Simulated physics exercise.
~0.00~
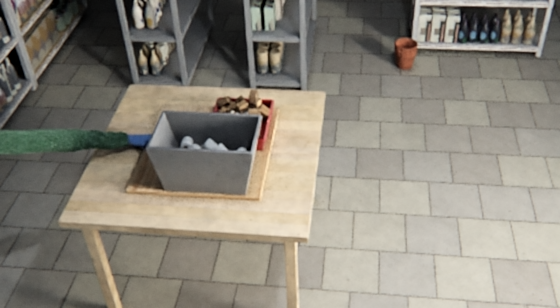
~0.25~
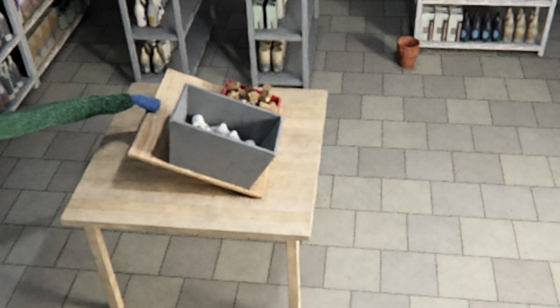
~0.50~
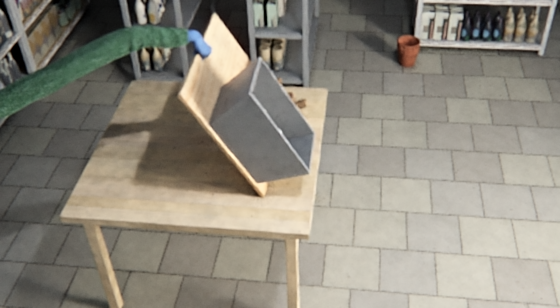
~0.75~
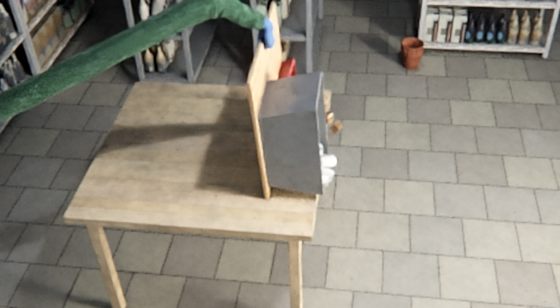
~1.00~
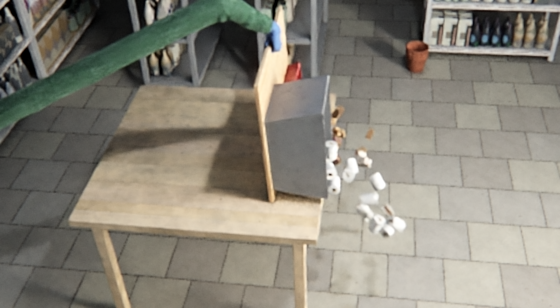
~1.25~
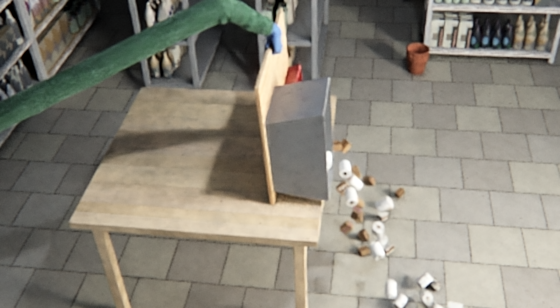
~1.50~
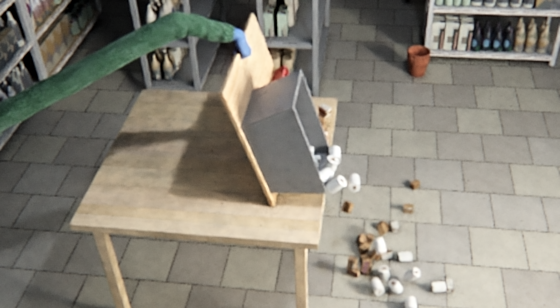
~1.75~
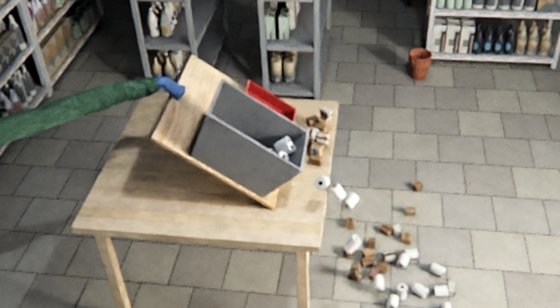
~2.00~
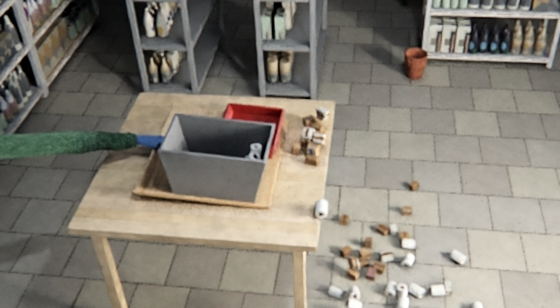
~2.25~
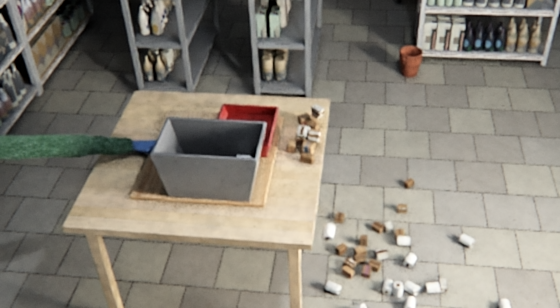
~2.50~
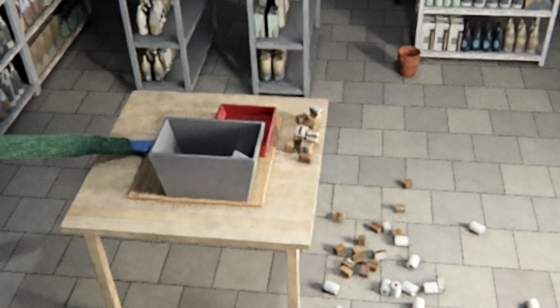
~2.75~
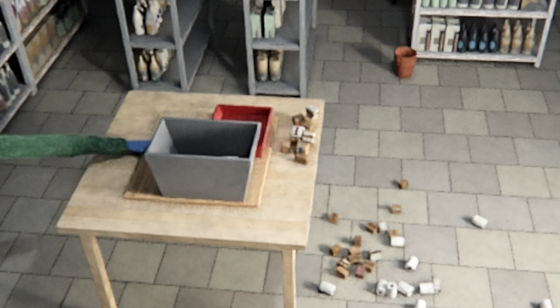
Green-sleeved arm tipping a board with grey and red crates upright, spilling small pieces onto the floor, then lowering it flat.
